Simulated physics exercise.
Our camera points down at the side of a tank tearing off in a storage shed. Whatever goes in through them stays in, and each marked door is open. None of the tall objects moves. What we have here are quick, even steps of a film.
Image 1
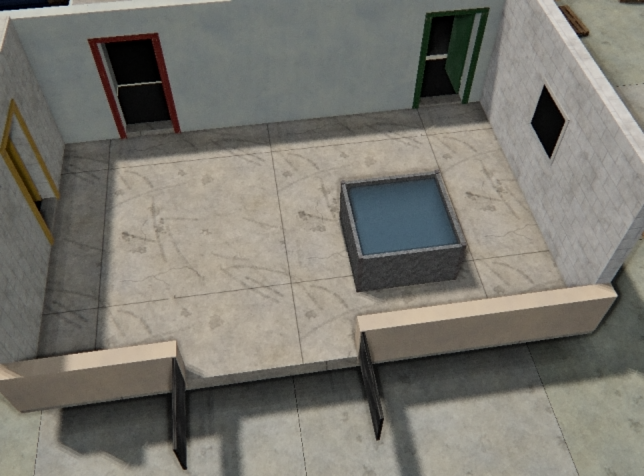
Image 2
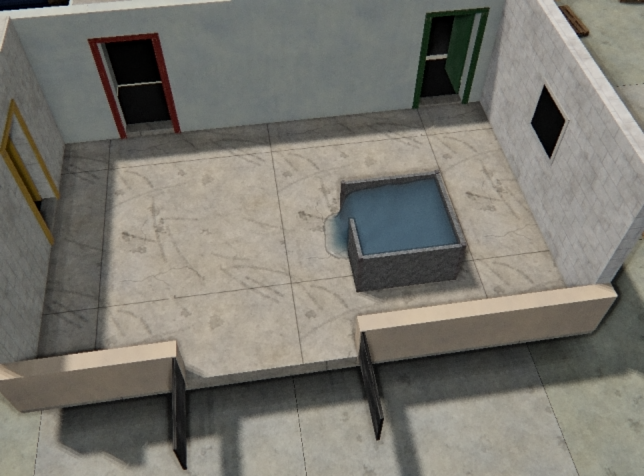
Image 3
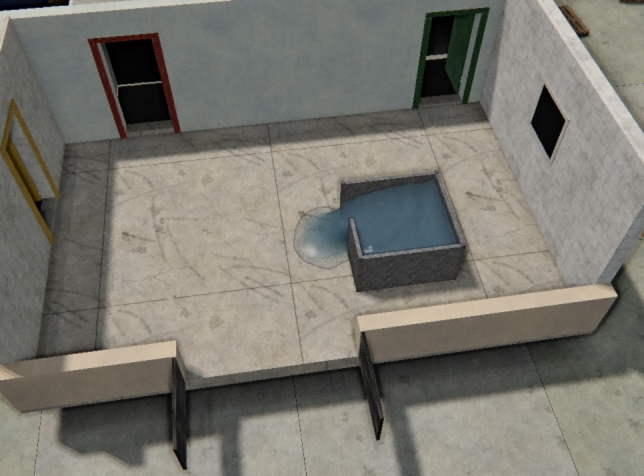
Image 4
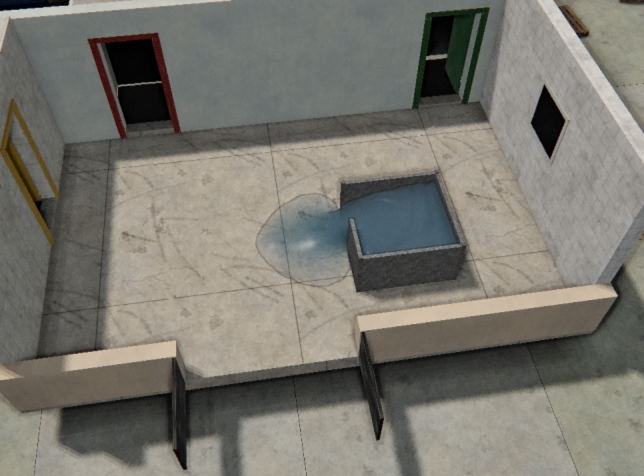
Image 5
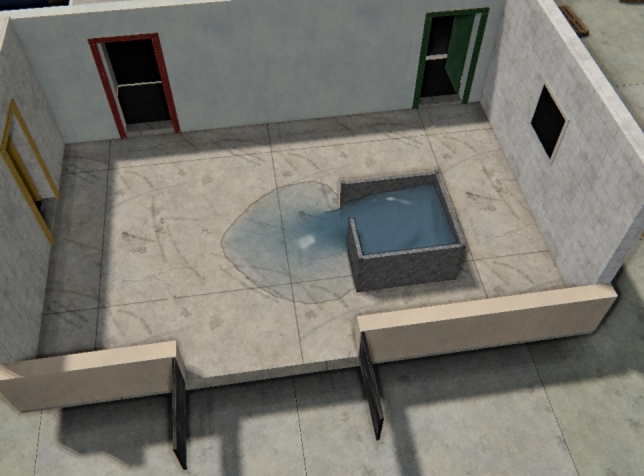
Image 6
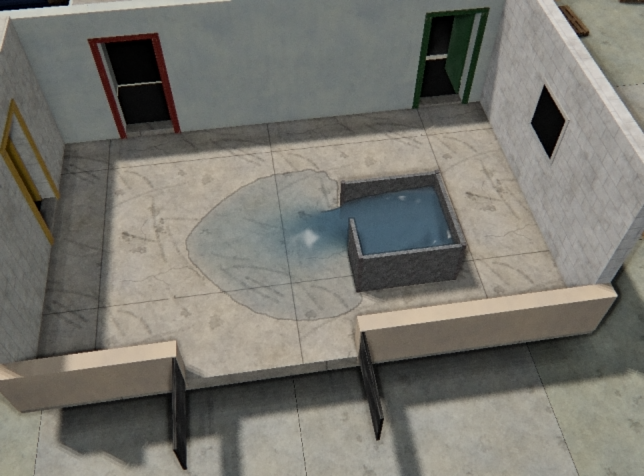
Storage shed seen from above, with water pouring through a gap in a tank's left side and spreading leftward across the floor.
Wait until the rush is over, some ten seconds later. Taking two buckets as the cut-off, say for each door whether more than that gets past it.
In the end the green door will allow in no excess, the yellow door will allow in an excess, the red door will allow in no excess.
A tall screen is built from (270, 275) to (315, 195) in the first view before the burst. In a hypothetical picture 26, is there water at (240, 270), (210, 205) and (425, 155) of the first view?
The first spot is untouched, the second untouched, the third swamped.
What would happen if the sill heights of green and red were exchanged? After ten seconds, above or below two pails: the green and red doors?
My guess is the green one gets less than that and the red one gets more than that.
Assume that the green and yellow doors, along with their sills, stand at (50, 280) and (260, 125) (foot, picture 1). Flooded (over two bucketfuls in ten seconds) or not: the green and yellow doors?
So the green door ends up above and the yellow door ends up below.
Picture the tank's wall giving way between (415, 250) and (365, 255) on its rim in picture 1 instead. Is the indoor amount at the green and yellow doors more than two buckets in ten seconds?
Well, the green door gets more, but the yellow door gets less.
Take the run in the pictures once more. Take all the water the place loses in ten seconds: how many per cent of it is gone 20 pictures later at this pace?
I'd put it near 35 in a hundred.
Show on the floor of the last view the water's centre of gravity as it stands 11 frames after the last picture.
The balance point is around (274, 240).
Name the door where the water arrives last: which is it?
The one in green.
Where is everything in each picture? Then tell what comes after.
In the first frame, still water in the tank at (400, 216).
In the second frame, water pours out at (348, 225) and has run to (338, 215).
In the third frame, water pours out at (348, 226) and has run to (302, 250).
In the fourth frame, water pours out at (348, 226) and has run to (263, 235).
In the fifth frame, the front is at (227, 239), out from the gap at (348, 226).
In the sixth frame, the front is at (194, 235), out from the gap at (348, 226).
A moment on, water covers 40 % of the floor; the green door not reached, the yellow door not reached, the red door not reached.
Next, water covers 55 % of the floor; the green door not reached, the yellow door under two buckets in, the red door wet at the sill, nothing in.
Then, water covers 50 % of the floor; the green door not reached, the yellow door over two buckets in, the red door wet at the sill, nothing in.
Later, water covers 50 % of the floor; the green door not reached, the yellow door over two buckets in, the red door wet at the sill, nothing in.
In the end, water covers 75 % of the floor; the green door wet at the sill, nothing in, the yellow door over two buckets in, the red door wet at the sill, nothing in.
